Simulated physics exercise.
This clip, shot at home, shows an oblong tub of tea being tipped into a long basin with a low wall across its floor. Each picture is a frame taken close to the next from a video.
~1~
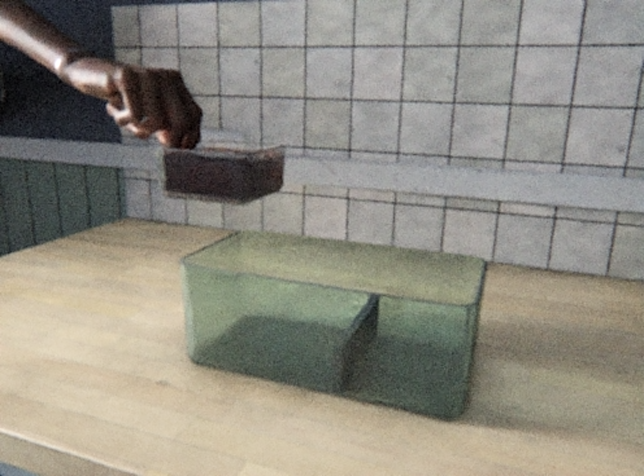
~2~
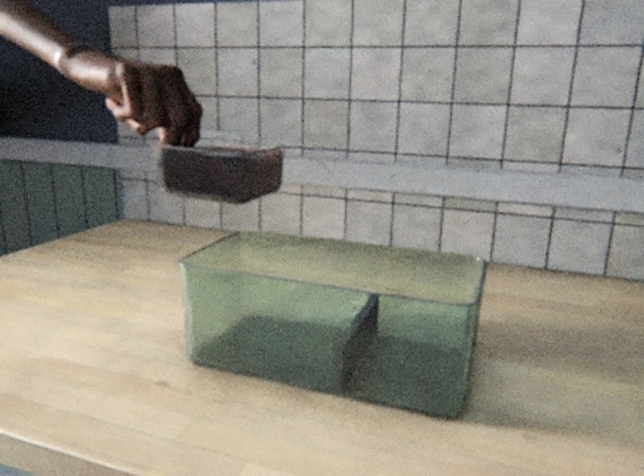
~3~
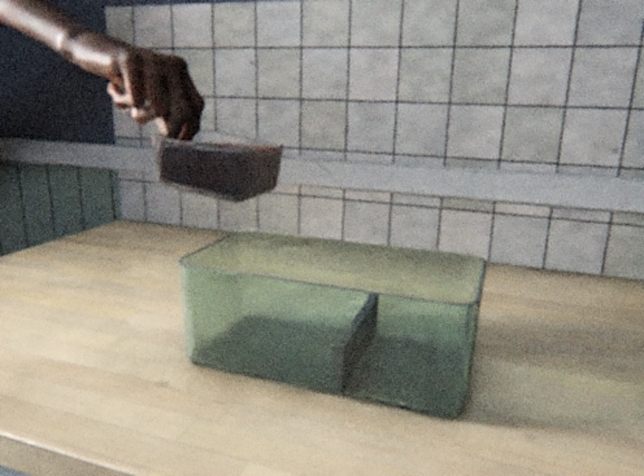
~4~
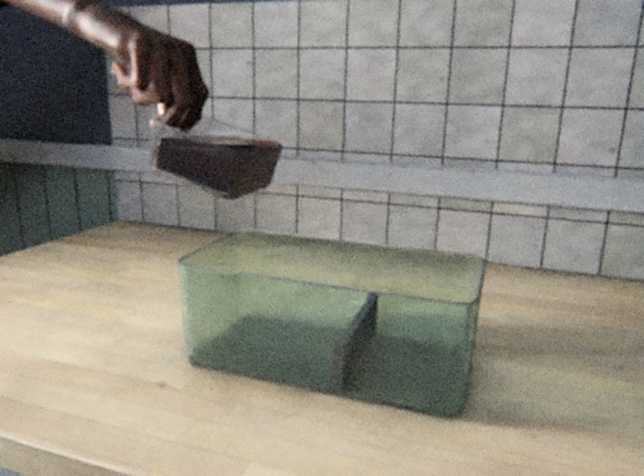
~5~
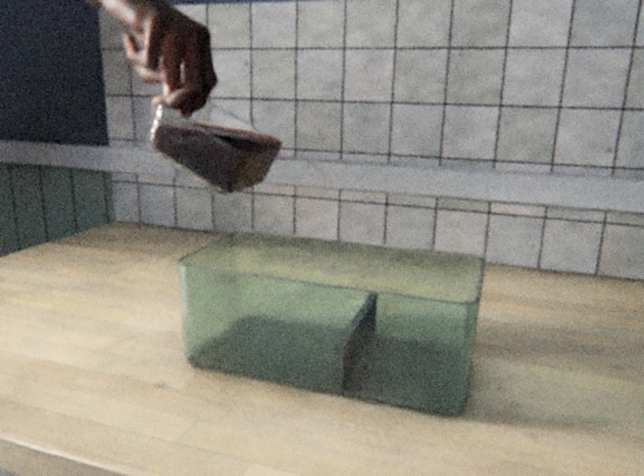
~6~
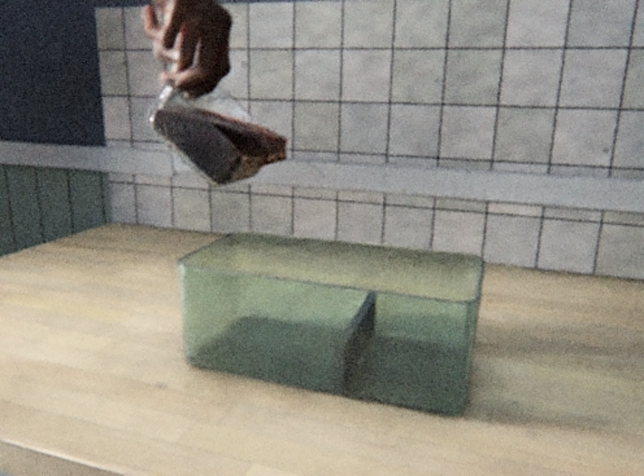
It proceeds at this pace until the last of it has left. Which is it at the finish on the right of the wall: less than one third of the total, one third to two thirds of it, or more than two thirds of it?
At the finish the right of the wall has one third to two thirds of the total.
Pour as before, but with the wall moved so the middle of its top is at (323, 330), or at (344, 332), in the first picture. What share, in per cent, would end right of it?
Note - case one near 70 %, case two near 65 %.
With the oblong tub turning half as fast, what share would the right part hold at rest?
Roughly 25 per cent ends up there.
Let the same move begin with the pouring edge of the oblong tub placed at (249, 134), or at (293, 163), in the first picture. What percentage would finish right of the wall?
In order, roughly 15 percent and 65 percent.
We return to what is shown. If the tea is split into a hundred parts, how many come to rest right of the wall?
50 % or thereabouts.
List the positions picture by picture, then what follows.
In the first picture, it leans 0°; its right rim is at (269, 152); the tea meets the walls at (185, 151) and (269, 157); the long basin's rim runs from (213, 245) to (482, 282); the wall's top is at (359, 320).
In the second picture, it leans 2°; its right rim is at (268, 151); the tea meets the walls at (184, 150) and (268, 156).
In the third picture, it leans 7°; its right rim is at (267, 151); the tea meets the walls at (182, 146) and (267, 151).
In the fourth picture, it leans 15°; its right rim is at (266, 151); the tea meets the walls at (180, 138) and (268, 145).
In the fifth picture, it leans 26°; its right rim is at (265, 152); the tea meets the walls at (177, 125) and (266, 144); 4 per cent is over the edge.
In the sixth picture, it leans 39°; its right rim is at (264, 151); the tea meets the walls at (177, 108) and (259, 135); 8 per cent is over the edge.
A moment on, the tilt is 111° and 11 per cent is still to pour, 26 is left of the wall and 0 right of it.
Next, the tilt is 121° and 0 per cent is still to pour, 38 is left of the wall and 58 right of it.
Then the tilt is 121° and 0 per cent is still to pour, 45 is left of the wall and 48 right of it.
Later the tilt is 121° and 0 per cent is still to pour, 48 is left of the wall and 48 right of it.
At rest 48 per cent lies left of the wall, 48 right of it and 4 outside.
